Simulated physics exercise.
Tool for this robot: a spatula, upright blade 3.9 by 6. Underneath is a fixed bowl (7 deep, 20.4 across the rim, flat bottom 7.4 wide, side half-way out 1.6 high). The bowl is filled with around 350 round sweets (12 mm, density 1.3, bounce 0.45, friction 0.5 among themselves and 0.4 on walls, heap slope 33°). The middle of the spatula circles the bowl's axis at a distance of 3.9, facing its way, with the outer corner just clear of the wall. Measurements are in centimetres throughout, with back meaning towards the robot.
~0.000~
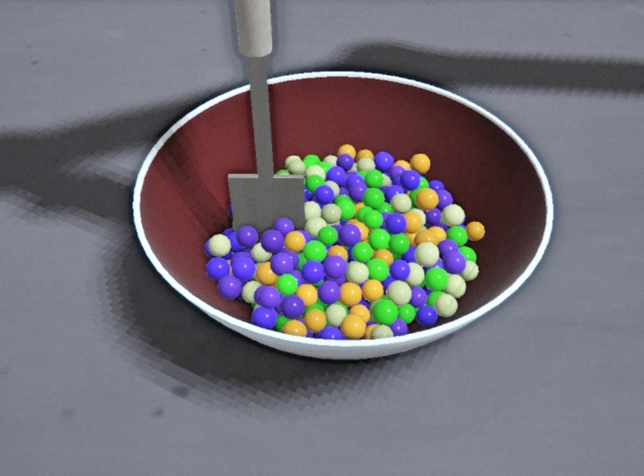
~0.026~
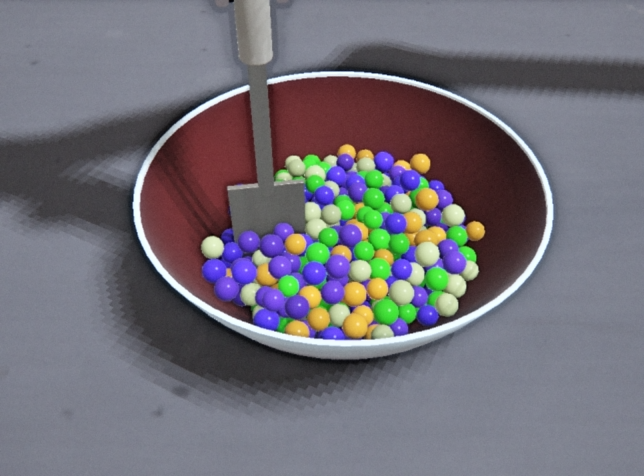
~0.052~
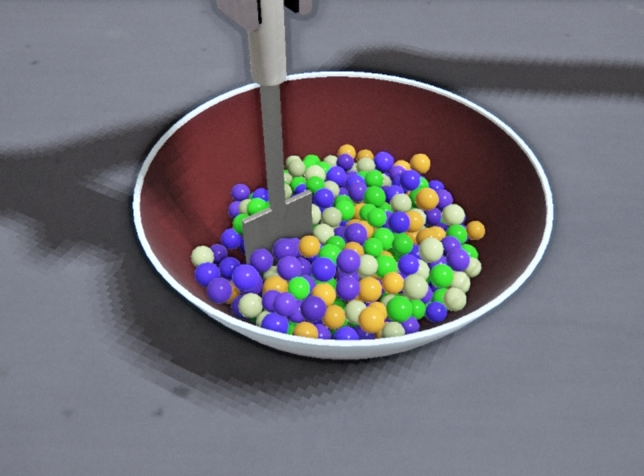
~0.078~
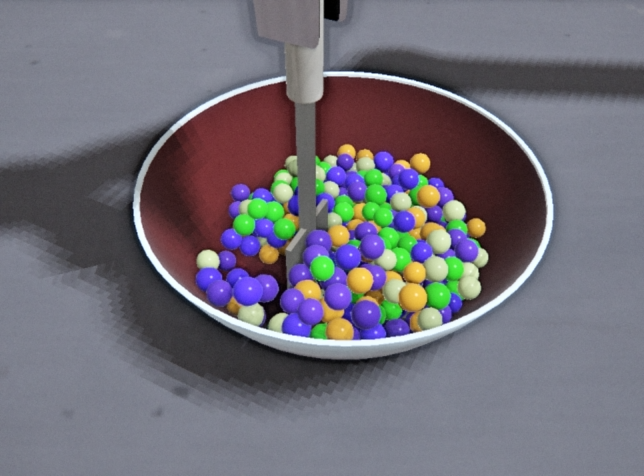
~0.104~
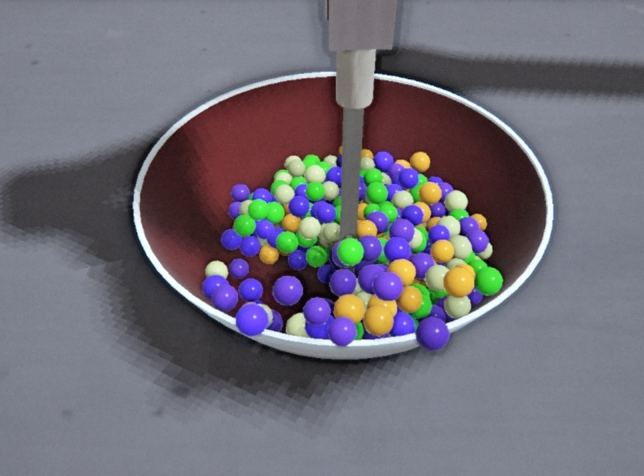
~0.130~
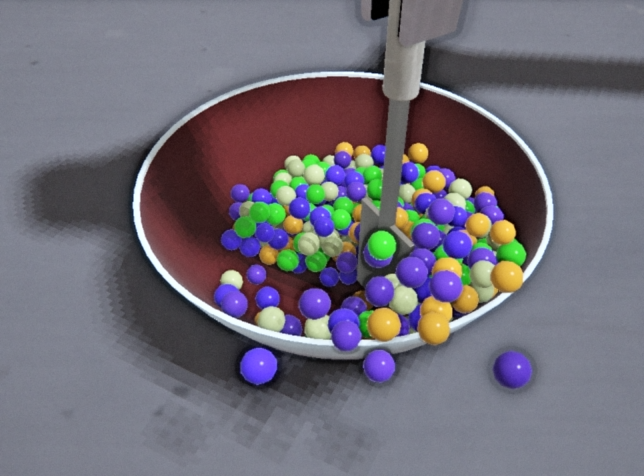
In this clip, a robot's spatula sweeps from the left side of a red-lined bowl around its near side to the right, pushing round purple, green, orange and cream sweets, a few of which go over the near rim.
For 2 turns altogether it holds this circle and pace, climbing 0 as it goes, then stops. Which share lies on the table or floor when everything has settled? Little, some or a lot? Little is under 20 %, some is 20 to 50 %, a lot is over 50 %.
Some.
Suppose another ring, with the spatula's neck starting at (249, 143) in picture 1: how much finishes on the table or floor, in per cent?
About 45 per cent.
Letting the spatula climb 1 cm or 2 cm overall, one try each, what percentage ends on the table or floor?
About 30 per cent on the first try and 25 per cent on the second.
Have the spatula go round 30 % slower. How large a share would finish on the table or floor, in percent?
That would be some 10 percent.
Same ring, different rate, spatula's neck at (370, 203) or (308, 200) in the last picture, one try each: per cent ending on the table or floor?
Around 25 and 5 per cent respectively.
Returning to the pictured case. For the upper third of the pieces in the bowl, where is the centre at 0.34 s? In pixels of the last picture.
I'd put its middle near (227, 143).
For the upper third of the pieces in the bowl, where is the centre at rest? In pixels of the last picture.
Centre of top third: Approx. (256, 261).
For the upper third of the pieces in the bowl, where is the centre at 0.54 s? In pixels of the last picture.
Close to pixel (454, 210).
After 0.34 s, 353° round, highest piece 10 above the table; 284 in the bowl, 36 on the table or floor, 34 in flight or on the tool.
After 0.54 s, 223° round, highest piece 9 above the table; 253 in the bowl, 94 on the table or floor, 7 in flight or on the tool.
After 0.85 s, 0° round, highest piece 7 above the table; 244 in the bowl, 110 on the table or floor.
After 1.55 s, 0° round, highest piece 7 above the table; 244 in the bowl, 110 on the table or floor.
At rest, 244 in the bowl, 110 on the table or floor. That is 31 % on the table or floor.
